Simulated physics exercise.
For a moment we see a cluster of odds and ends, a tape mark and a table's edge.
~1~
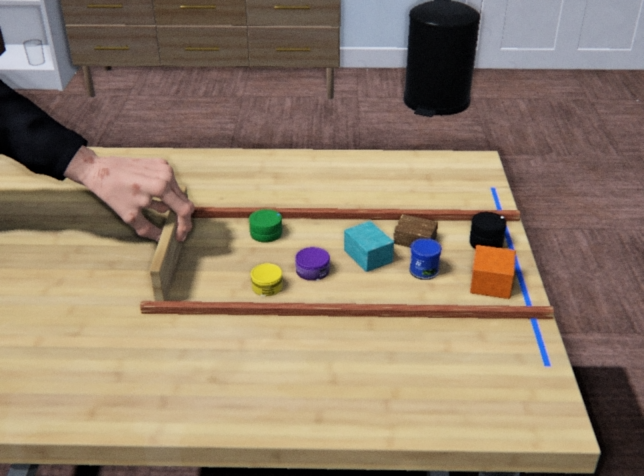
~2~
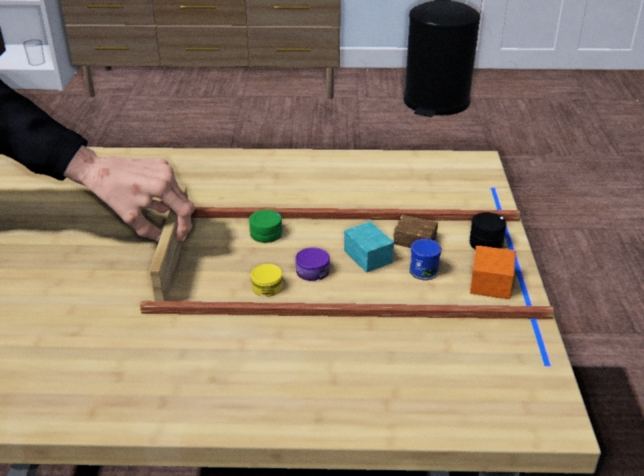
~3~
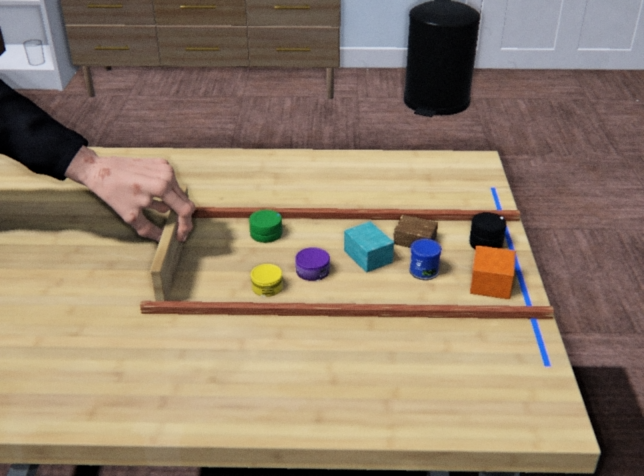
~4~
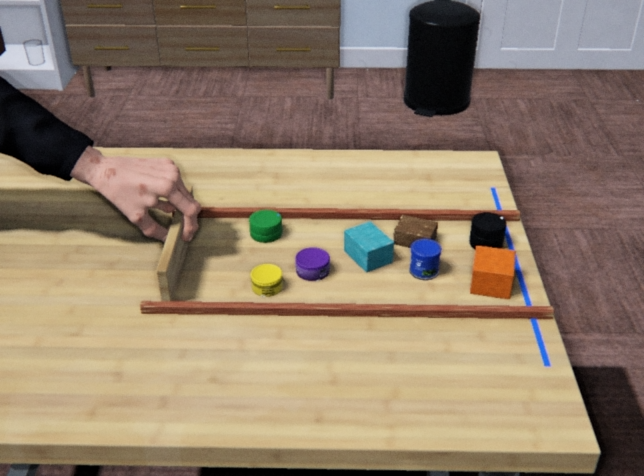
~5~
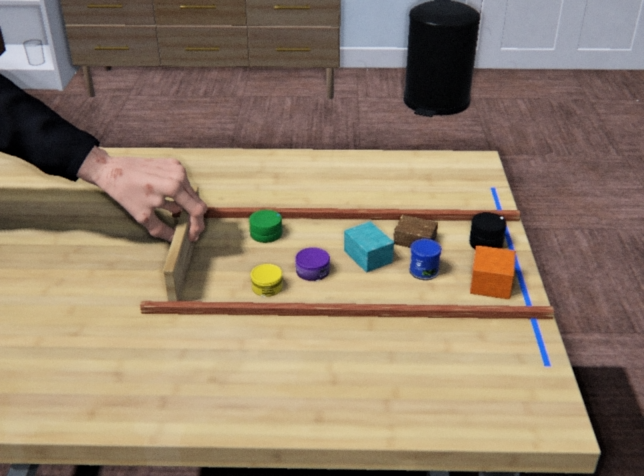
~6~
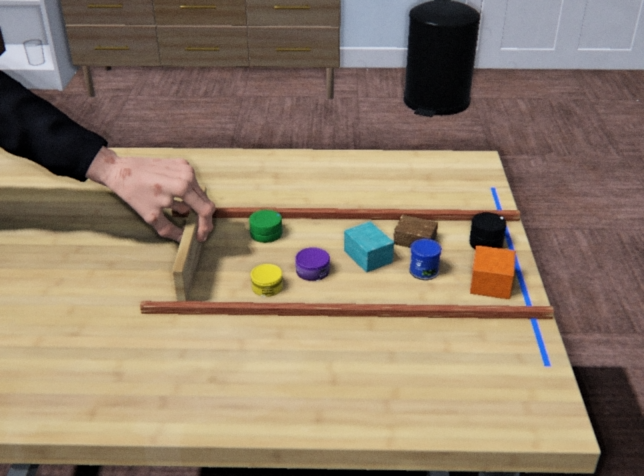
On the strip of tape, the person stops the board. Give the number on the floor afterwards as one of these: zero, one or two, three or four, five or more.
The push is going to knock five or more off the table.
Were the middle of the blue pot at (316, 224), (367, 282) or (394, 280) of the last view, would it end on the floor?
In turn it goes off; goes off; goes off.
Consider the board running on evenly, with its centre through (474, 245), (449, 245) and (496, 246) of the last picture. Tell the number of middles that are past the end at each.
Per position: 2 / 0 / 4.
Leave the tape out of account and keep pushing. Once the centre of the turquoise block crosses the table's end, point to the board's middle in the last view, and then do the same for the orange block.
(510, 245) and (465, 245), roughly.
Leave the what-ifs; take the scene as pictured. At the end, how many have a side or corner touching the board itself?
Result: 3 in all.
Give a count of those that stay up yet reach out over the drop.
3 in all.
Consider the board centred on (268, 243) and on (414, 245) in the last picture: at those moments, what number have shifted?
First position 2; second position 8.
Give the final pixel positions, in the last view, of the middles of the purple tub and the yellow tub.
Middles: Around (538, 271) and around (543, 291).
Early on, none off yet; black lid at rest near (488, 232); orange block at rest near (493, 272); blue pot at rest near (425, 260).
Finally, the number that fall off is five or more; lost, turquoise block, brown block, blue pot, orange block and black lid.
